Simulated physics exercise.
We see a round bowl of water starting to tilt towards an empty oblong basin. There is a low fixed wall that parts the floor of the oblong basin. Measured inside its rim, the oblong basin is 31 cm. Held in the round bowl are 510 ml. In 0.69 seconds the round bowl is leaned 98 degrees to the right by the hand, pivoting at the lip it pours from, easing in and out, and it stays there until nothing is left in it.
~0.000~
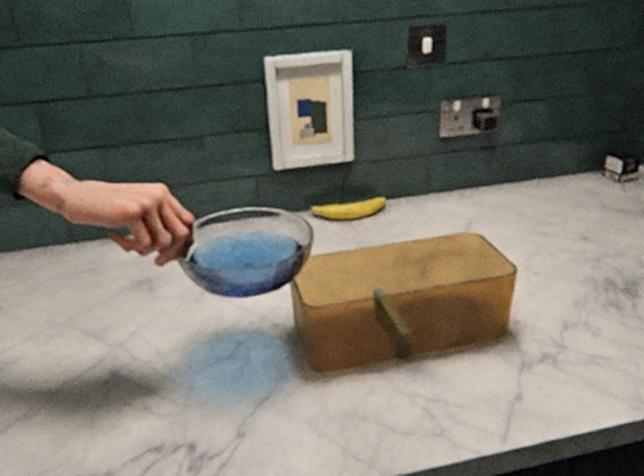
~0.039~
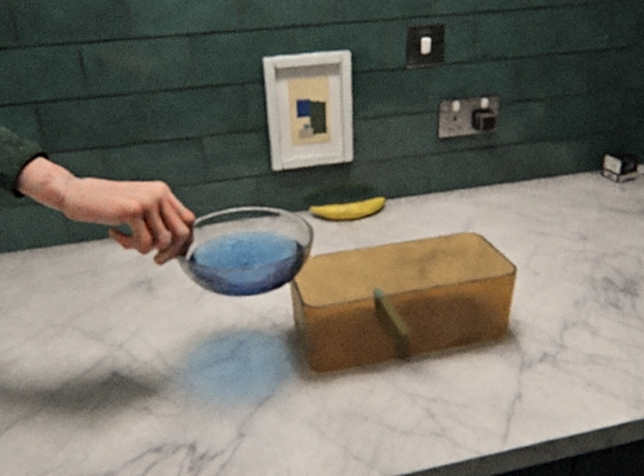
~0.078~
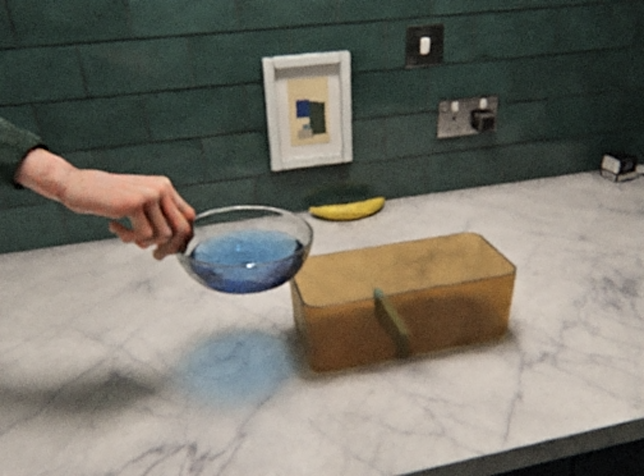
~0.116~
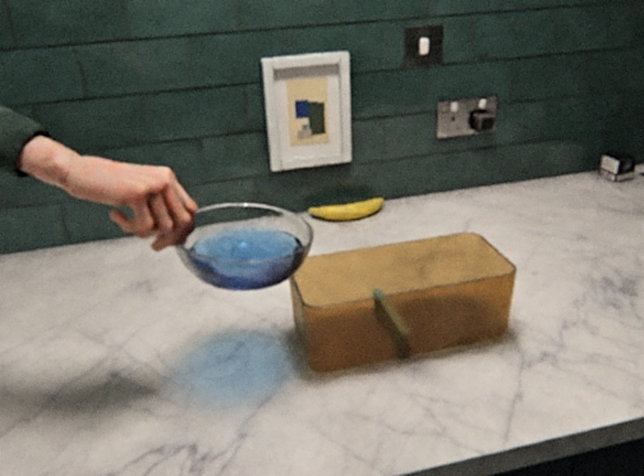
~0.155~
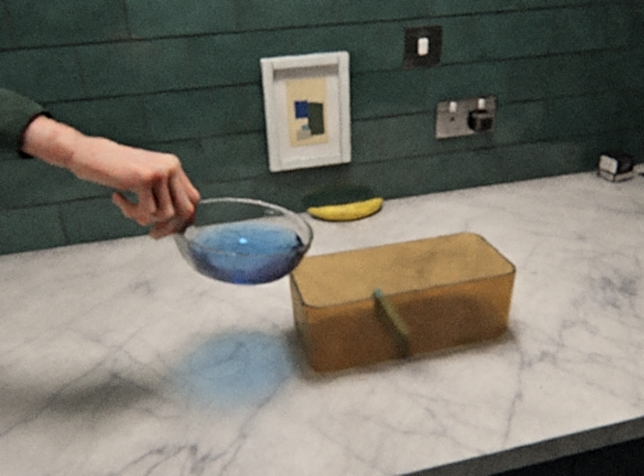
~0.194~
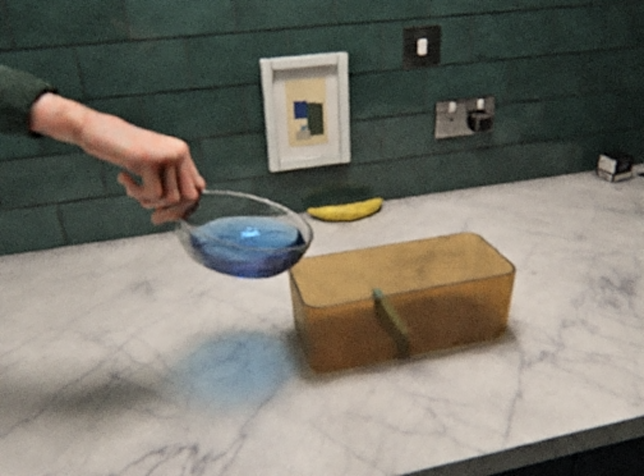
A hand holds a glass bowl of blue liquid and gradually tilts it to the right.
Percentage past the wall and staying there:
33 percent.
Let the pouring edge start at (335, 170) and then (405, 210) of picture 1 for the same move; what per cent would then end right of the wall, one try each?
In order, 75 and 75 per cent.
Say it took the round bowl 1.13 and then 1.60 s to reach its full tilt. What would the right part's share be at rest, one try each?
About 10 %, then about 5 %.
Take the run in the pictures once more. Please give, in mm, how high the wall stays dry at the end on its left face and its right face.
About 18 mm left, about 30 mm right.
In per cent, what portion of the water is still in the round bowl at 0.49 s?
Around 36 percent.
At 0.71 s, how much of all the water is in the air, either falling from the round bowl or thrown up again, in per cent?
5 per cent, roughly.
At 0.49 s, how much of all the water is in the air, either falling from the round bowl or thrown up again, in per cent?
Near 58 in a hundred.
After 0.49 s the tilt is 80° and 36 per cent is still to pour, 7 is left of the wall and 0 right of it.
After 0.71 s the tilt is 98° and 0 per cent is still to pour, 61 is left of the wall and 33 right of it.
After 0.94 s the tilt is 98° and 0 per cent is still to pour, 67 is left of the wall and 30 right of it.
After 1.19 s the tilt is 98° and 0 per cent is still to pour, 66 is left of the wall and 33 right of it.
In the end 66 per cent lies left of the wall, 33 right of it and 2 outside.
